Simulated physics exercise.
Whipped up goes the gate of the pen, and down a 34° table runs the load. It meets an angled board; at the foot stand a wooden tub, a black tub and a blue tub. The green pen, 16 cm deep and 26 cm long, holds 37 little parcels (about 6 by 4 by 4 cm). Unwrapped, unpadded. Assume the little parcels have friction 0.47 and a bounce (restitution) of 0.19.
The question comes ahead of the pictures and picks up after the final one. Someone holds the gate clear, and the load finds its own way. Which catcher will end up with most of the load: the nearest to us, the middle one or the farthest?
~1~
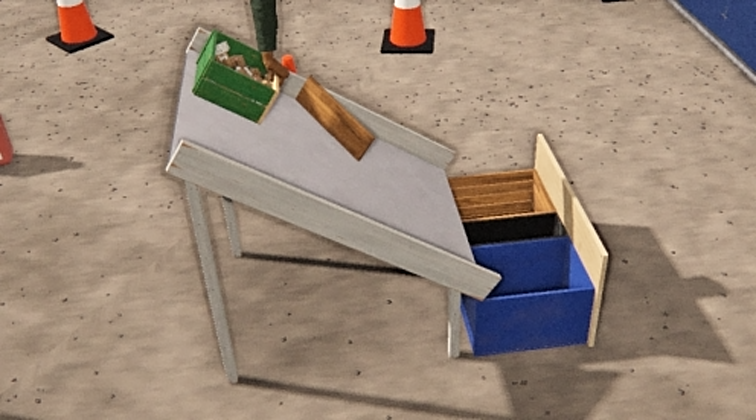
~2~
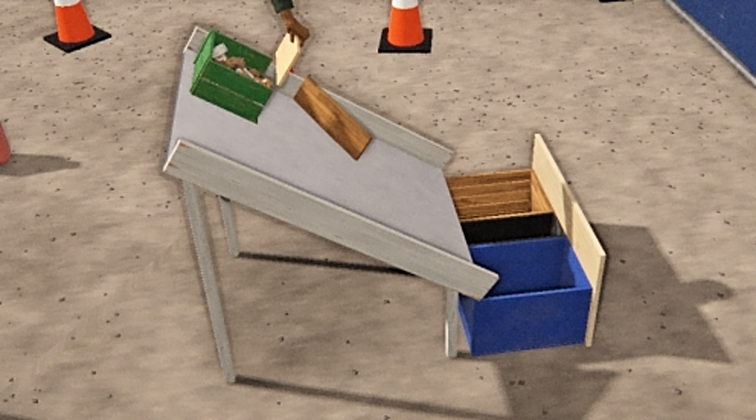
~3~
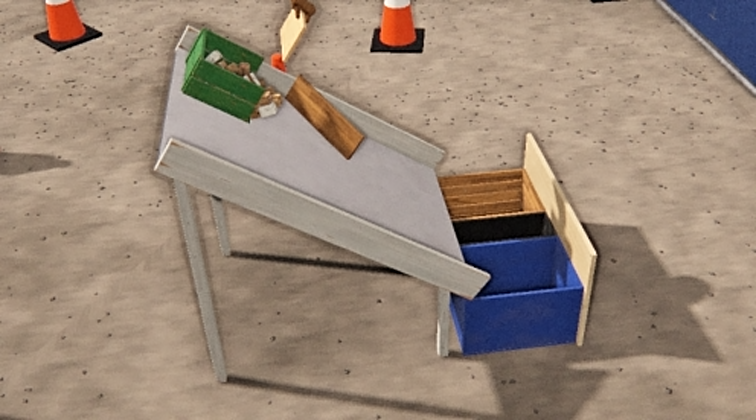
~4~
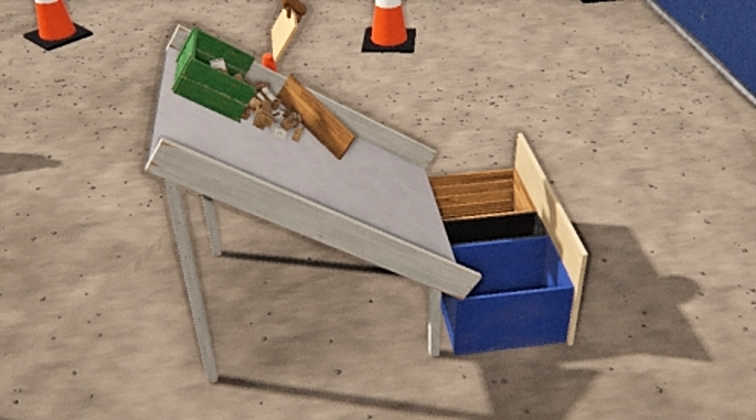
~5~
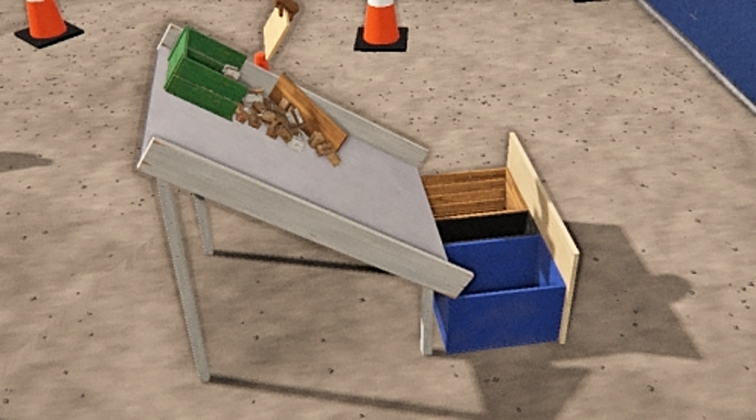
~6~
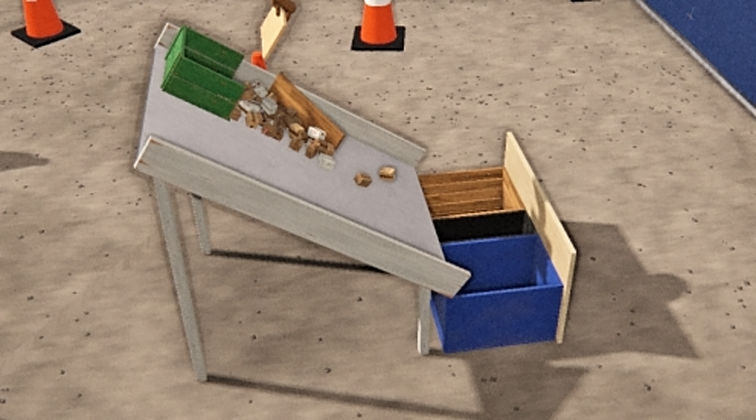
The middle one.
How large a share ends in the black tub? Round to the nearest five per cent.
Roughly 40 per cent of them.
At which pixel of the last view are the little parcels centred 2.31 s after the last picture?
I'd place it close to (474, 247) in the last view.
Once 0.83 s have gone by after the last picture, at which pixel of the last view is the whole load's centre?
Centre estimate - approximately (368, 178).
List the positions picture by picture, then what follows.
In the first frame (we follow the rim corner now nearest the camera; the camera pans a little), green pen at (215, 61); wooden tub at (454, 222); nothing out yet.
In the second frame, green pen at (212, 61).
In the third frame, green pen at (204, 60); 9 out.
In the fourth frame, green pen at (195, 59); 19 out, the lowest parcel at (298, 133).
In the fifth frame, green pen at (187, 58); 26 out, the lowest parcel at (334, 158).
In the sixth frame, green pen at (184, 57); wooden tub at (424, 219); 33 out, the lowest parcel at (387, 174).
Then, 0.37 s after the last picture, 1 in the wooden tub, 1 in the blue tub, 34 on the slope and 1 in the air.
Then, 0.83 s after the last picture, 1 in the wooden tub, 6 in the black tub, 3 in the blue tub, 22 on the slope and 5 in the air.
Then, 1.48 s after the last picture, 3 in the wooden tub, 13 in the black tub, 4 in the blue tub and 17 on the slope.
Outcome (2.31 s after the last picture), 5 in the wooden tub, 14 in the black tub, 4 in the blue tub and 14 on the slope.
